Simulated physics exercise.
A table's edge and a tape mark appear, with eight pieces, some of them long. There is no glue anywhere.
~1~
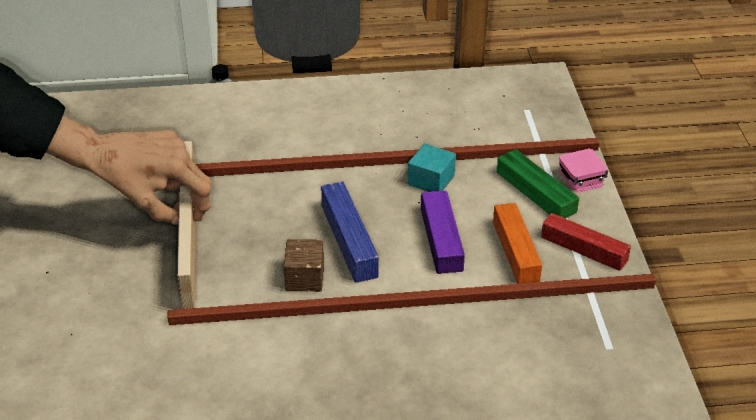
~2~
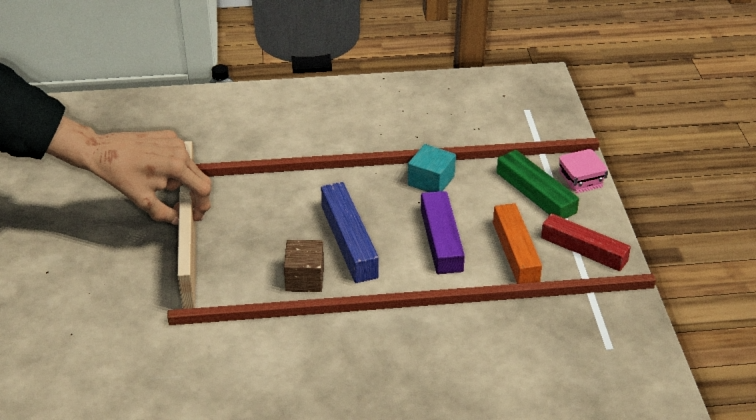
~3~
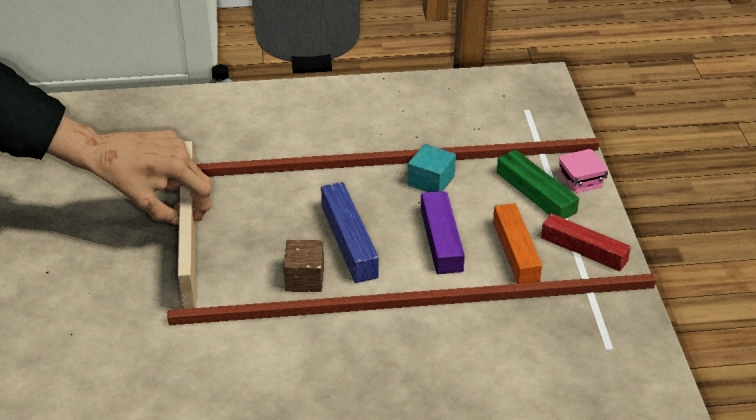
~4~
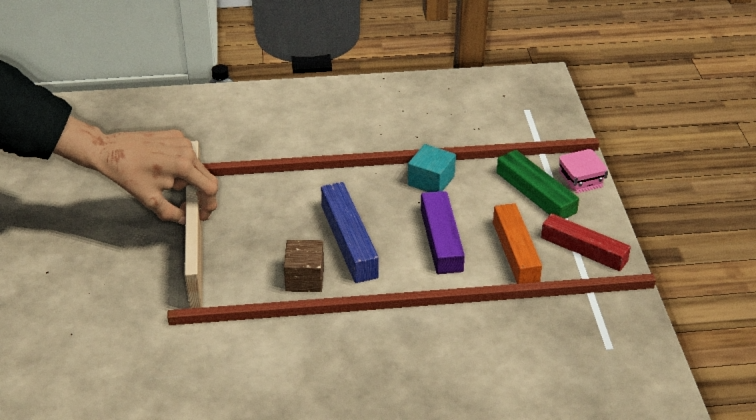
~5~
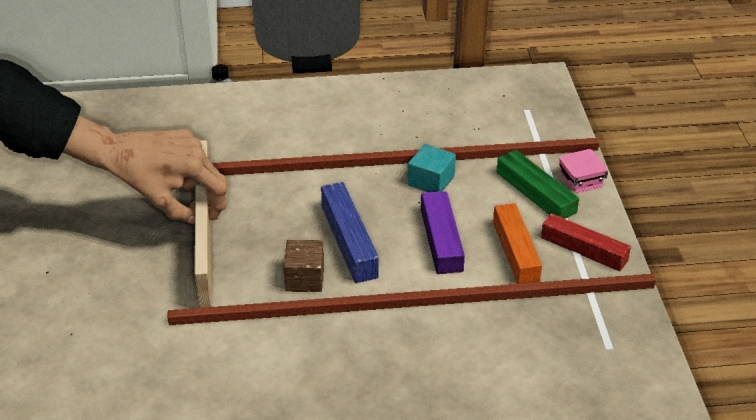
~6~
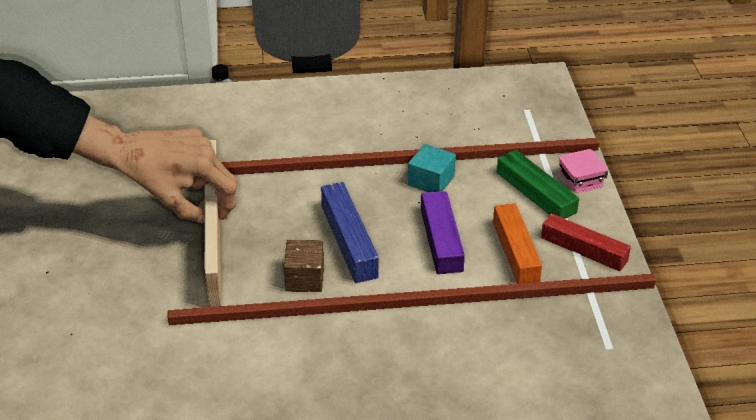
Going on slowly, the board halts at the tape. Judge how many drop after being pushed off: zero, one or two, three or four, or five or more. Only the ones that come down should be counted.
Number dropping: Three or four.
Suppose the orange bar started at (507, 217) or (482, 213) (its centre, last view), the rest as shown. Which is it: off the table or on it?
From the two starts it leaves the top; it leaves the top.
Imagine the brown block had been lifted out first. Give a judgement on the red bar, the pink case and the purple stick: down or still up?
I'd say the red bar ends up down, the pink case ends up down, and the purple stick stays where it is.
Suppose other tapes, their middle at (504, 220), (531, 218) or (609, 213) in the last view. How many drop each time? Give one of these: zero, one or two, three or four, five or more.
Counts as listed: Not one / one or two / five or more.
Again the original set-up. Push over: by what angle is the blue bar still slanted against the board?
Out of line by around 20°.
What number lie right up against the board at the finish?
It adds up to 3.
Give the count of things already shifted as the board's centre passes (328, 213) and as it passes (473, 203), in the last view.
At first I count 2, and then 7.
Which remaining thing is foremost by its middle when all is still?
The purple stick is the one.
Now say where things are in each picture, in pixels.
The first picture shows pink case (582, 171); red bar (585, 241); green stick (537, 185); board (188, 223); tape (563, 216).
The second picture shows red bar (585, 242); board (188, 223).
The third picture shows green stick (537, 185); orange bar (517, 243).
The fourth picture shows pink case (582, 172); blue bar (349, 231).
The fifth picture shows red bar (585, 242); turquoise block (432, 170).
The sixth picture shows pink case (582, 172); red bar (585, 242); green stick (537, 185); board (213, 221); tape (563, 216).
Early on, none off yet; pink case at rest near (582, 172); red bar at rest near (585, 242); green stick at rest near (537, 185).
Finally, the number that fall off is three or four; lost, orange bar, green stick, red bar and pink case.
